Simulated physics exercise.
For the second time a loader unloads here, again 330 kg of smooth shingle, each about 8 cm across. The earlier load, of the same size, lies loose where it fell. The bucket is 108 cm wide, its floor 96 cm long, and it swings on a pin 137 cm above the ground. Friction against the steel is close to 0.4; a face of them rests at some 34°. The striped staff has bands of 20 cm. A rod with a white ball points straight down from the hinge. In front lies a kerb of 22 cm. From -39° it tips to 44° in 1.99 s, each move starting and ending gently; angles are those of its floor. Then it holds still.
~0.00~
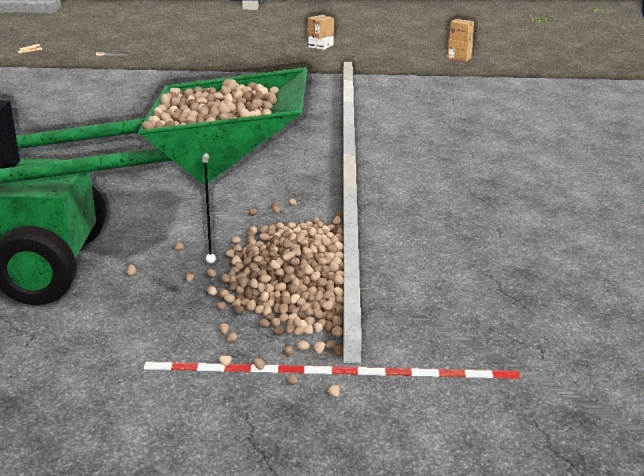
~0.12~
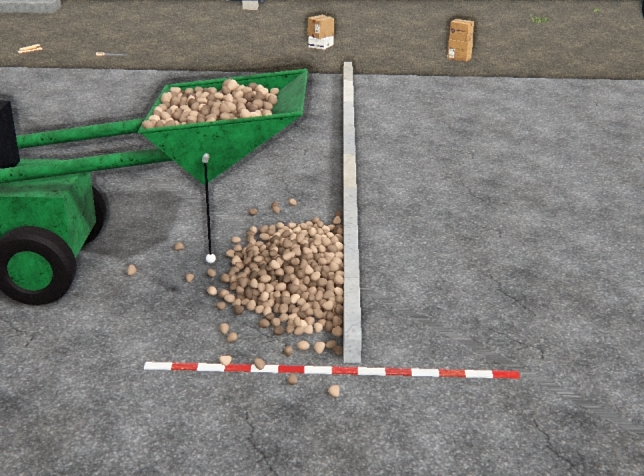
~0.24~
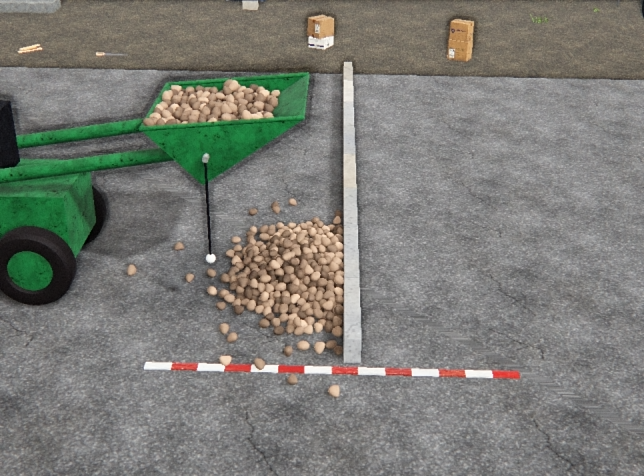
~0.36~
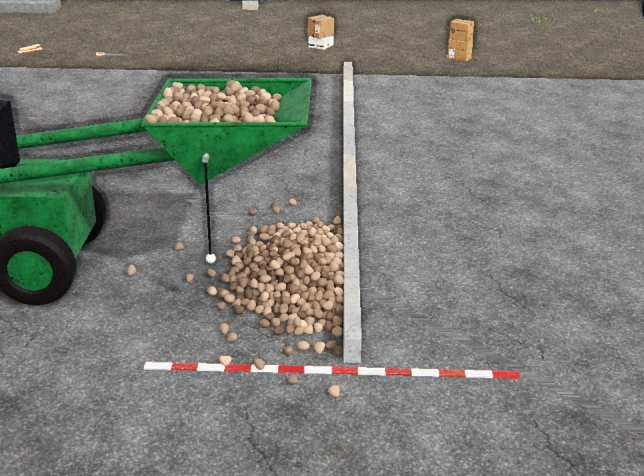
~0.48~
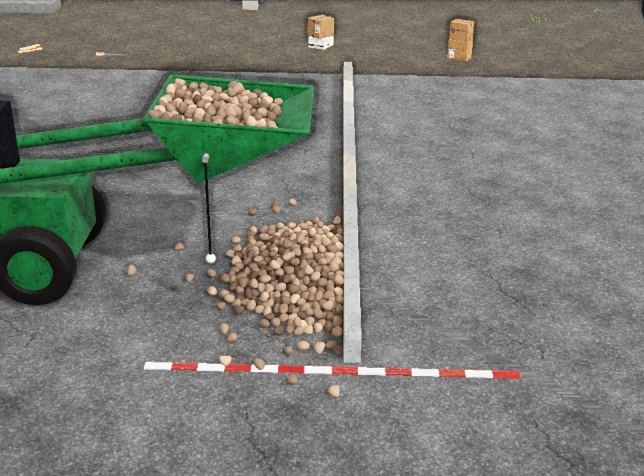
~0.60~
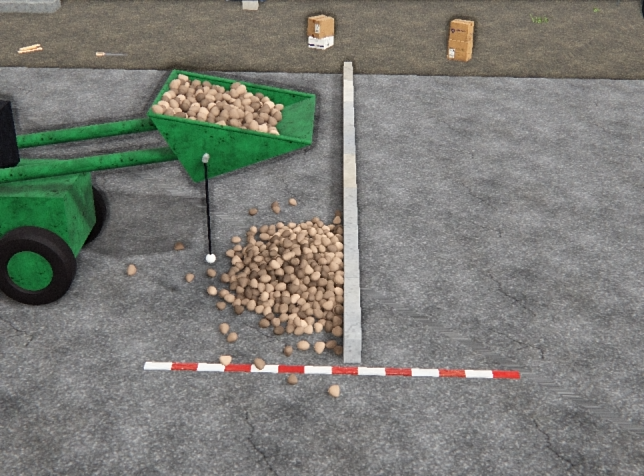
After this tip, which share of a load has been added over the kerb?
Close to 18 parts in a hundred.
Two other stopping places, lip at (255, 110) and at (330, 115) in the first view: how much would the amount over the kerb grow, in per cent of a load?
First some 0, then 45 per cent.
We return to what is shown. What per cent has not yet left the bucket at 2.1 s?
About 10 per cent.
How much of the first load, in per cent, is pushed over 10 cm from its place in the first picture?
About 10 per cent.
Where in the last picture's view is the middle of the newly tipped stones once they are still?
Their middle is at about (323, 262).
After 1.5 s the floor is at 31°; in per cent of one load, 94 in the bucket, 106 on this side of the kerb; the foremost stones are at (339, 277).
After 2.1 s the floor is at 44°; in per cent of one load, 12 in the bucket, 183 on this side of the kerb, 5 over the kerb; the foremost stones are at (385, 260).
After 2.4 s the floor is at 44°; in per cent of one load, 0 in the bucket, 184 on this side of the kerb, 16 over the kerb; the foremost stones are at (441, 271).
After 5.1 s the floor is at 44°; in per cent of one load, 0 in the bucket, 182 on this side of the kerb, 18 over the kerb; the foremost stones are at (490, 273). Net gain over the kerb, 18.
